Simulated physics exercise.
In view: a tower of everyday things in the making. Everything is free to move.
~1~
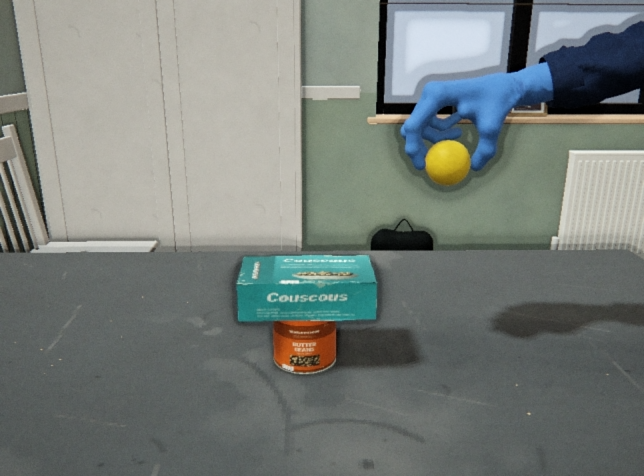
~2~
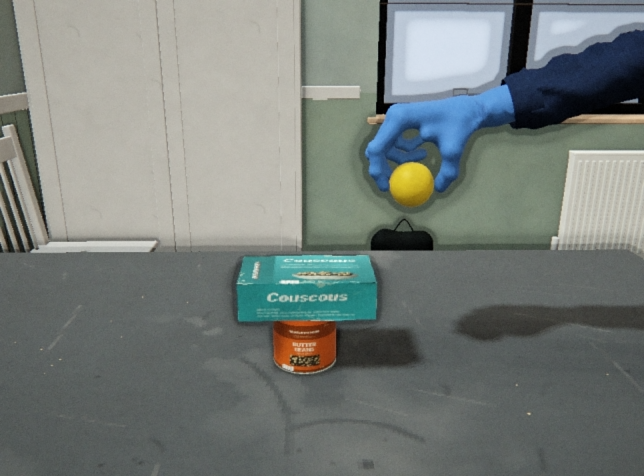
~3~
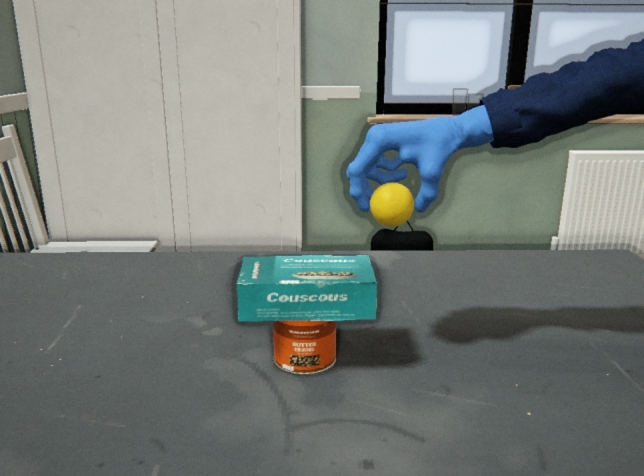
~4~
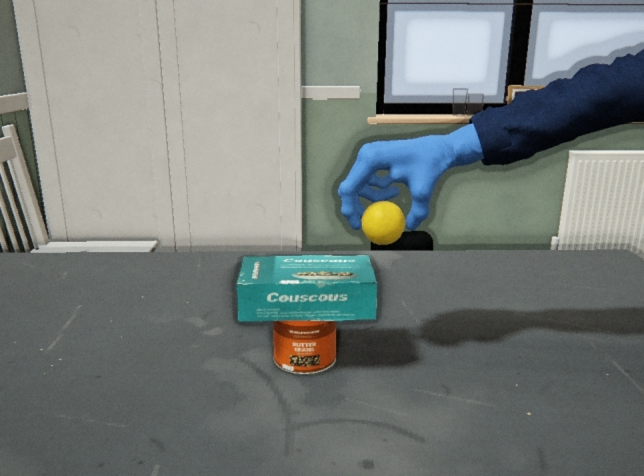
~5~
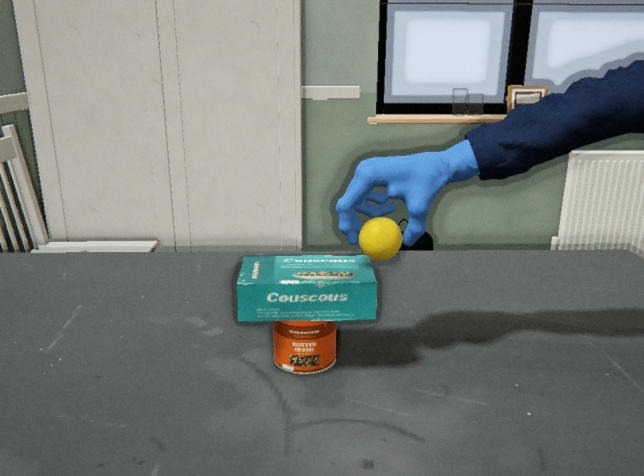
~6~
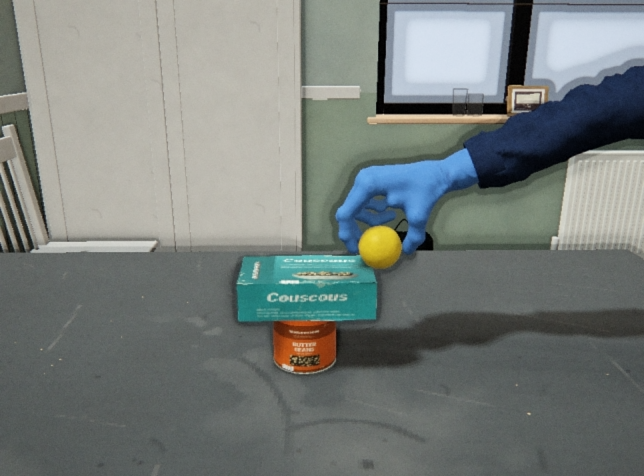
A blue-gloved hand carried a yellow lemon down and to the left, then set it at the right end of a turquoise couscous packet sitting on an orange tin, keeping hold of it.
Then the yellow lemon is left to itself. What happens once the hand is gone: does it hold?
Outcome: The pile loses its balance.
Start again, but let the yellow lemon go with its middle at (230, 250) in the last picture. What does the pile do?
Then it loses its balance.
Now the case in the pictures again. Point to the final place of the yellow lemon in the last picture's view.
Near (423, 339).
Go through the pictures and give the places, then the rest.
On its way; yellow lemon (447, 163); turquoise packet (307, 287), in the first frame.
On its way; yellow lemon (411, 184); turquoise packet (307, 287), in the second frame.
On its way; yellow lemon (392, 204); turquoise packet (307, 287), in the third frame.
On its way; yellow lemon (383, 223); turquoise packet (307, 287), in the fourth frame.
On its way; yellow lemon (380, 239); turquoise packet (307, 287), in the fifth frame.
Set down, still held; yellow lemon (380, 247); turquoise packet (307, 287), in the sixth frame.
Then, 0.30 s past the last view, yellow lemon now fallen.
Then, 0.50 s past the last view, things are still on the move.
Finally, fallen, yellow lemon; the other 2 still in place. Final places as the last picture's camera would see them, yellow lemon near (423, 339). The pile comes apart.
